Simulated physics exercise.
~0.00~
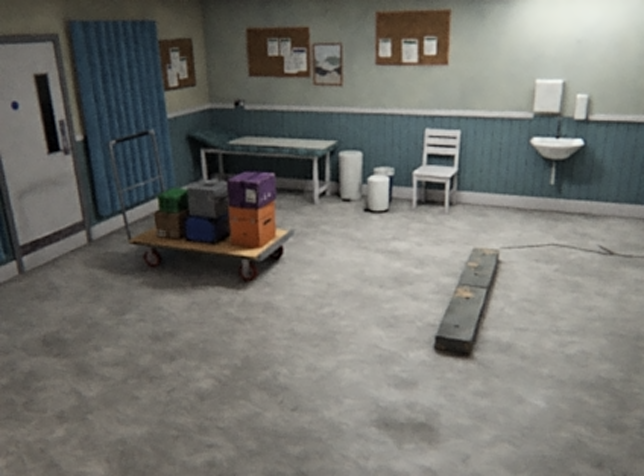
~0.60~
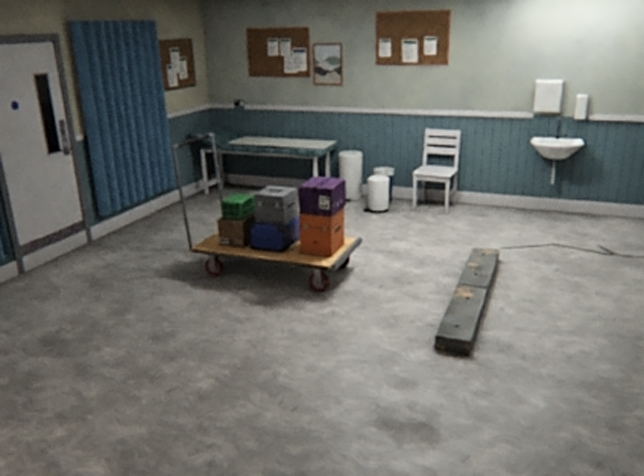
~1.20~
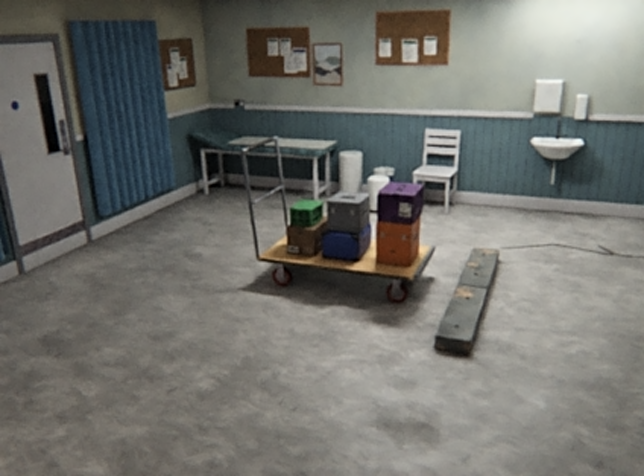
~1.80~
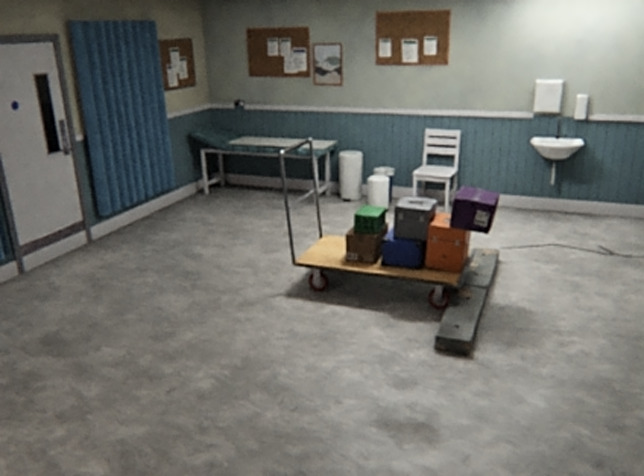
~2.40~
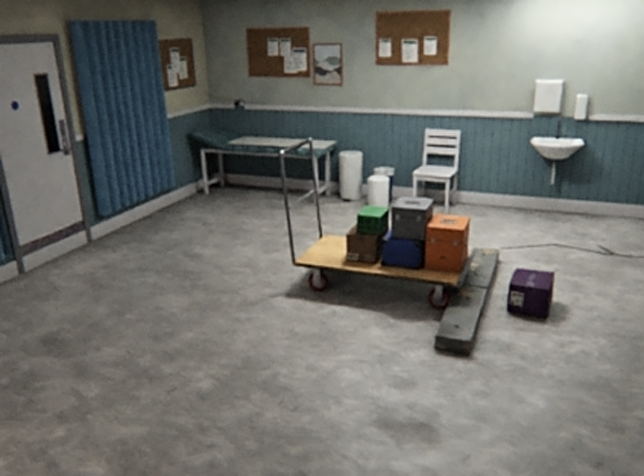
A flat wooden trolley stacked with colourful boxes rolls across the grey floor of a room with blue panelling, seen from a fixed, slightly raised view. A green crate sits on a brown carton at the left, a grey toolbox on a blue suitcase in the middle, and a purple carton on an orange box at the right. The trolley travels right until its wheels meet a long dark kerb and it stops. The purple carton slides off the front, tips over and drops beyond the kerb. It ends on the floor at the right, while the other five items stay aboard.
